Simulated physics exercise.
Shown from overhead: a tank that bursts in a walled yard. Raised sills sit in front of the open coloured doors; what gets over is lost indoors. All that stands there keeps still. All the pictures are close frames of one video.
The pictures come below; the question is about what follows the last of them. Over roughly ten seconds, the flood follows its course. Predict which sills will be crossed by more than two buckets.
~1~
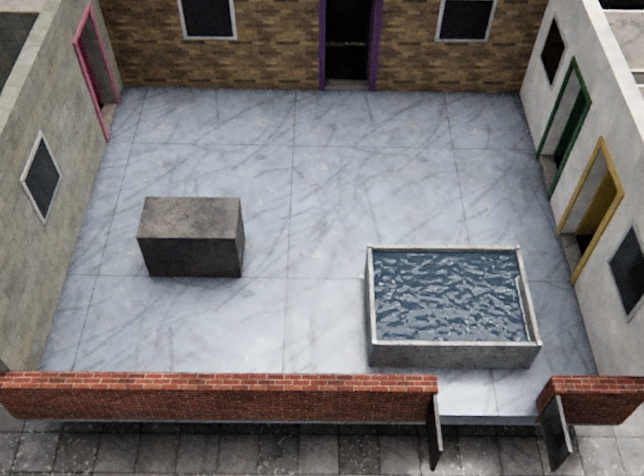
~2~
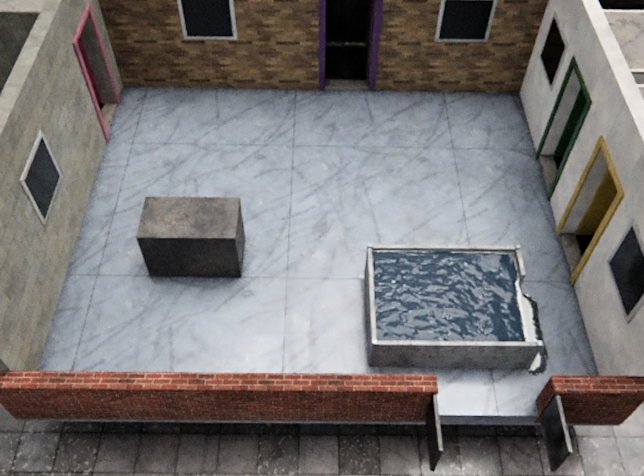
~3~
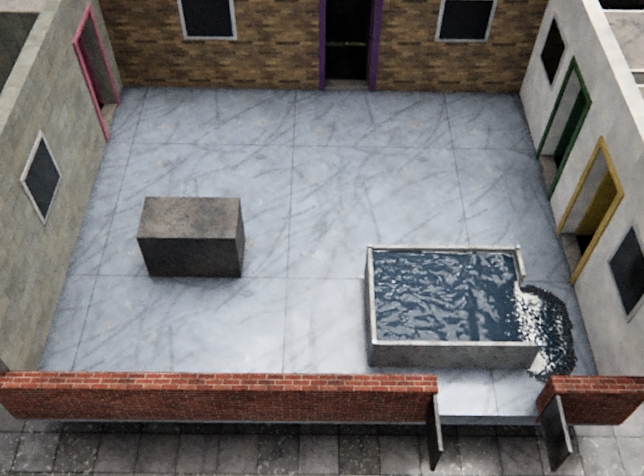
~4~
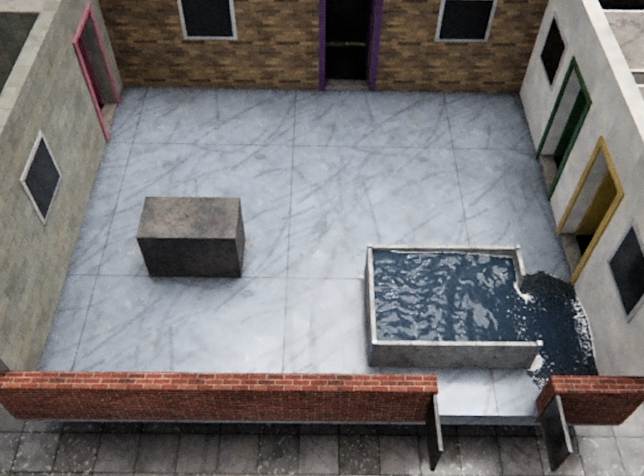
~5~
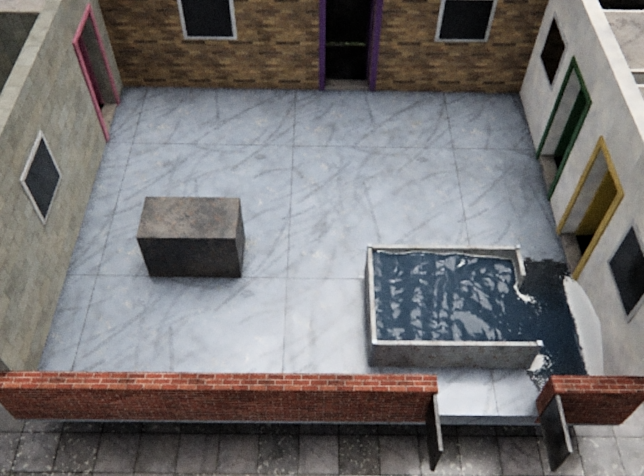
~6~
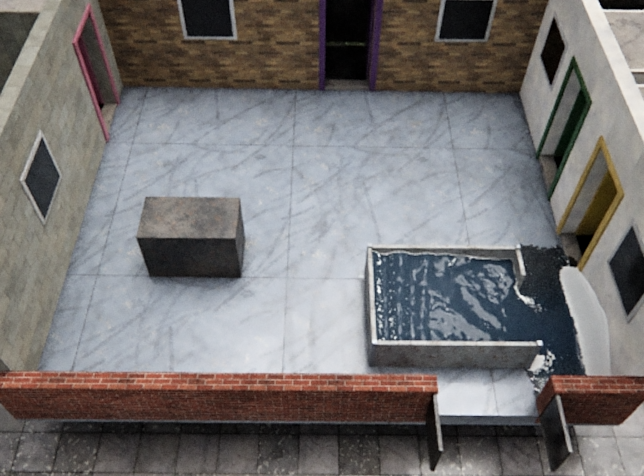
Pink door: Not over the line on that one; purple door: Not over the line on that one; green door: Not over the line on that one; yellow door: Over the line on that one.
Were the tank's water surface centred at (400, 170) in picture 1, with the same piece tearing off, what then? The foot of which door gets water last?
The pink-painted one.
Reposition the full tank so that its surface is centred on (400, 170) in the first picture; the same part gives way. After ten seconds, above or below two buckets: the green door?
As I read it, the green door tops the threshold.
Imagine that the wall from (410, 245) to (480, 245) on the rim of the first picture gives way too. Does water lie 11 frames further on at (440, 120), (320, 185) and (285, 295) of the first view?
Taking the points in order: Swamped, swamped and unwetted.
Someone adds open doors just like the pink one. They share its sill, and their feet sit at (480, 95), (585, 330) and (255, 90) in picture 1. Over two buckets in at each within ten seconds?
Well, the first is below the limit, the next is above the limit, and the last is below the limit.
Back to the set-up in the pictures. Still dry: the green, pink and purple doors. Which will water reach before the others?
My answer is the one in green.
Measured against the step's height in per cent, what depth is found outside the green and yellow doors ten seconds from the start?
In turn 30 and 80 per cent.
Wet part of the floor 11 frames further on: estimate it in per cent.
Estimated share: About 20 %.
A moment on, water covers 10 % of the floor; the pink door not reached, the purple door not reached, the green door not reached, the yellow door under two buckets in.
Next, water covers 20 % of the floor; the pink door not reached, the purple door not reached, the green door wet at the sill, nothing in, the yellow door under two buckets in.
Then, water covers 40 % of the floor; the pink door not reached, the purple door not reached, the green door wet at the sill, nothing in, the yellow door over two buckets in.
Later, water covers 50 % of the floor; the pink door not reached, the purple door wet at the sill, nothing in, the green door wet at the sill, nothing in, the yellow door over two buckets in.
In the end, water covers 85 % of the floor; the pink door wet at the sill, nothing in, the purple door wet at the sill, nothing in, the green door wet at the sill, nothing in, the yellow door over two buckets in.
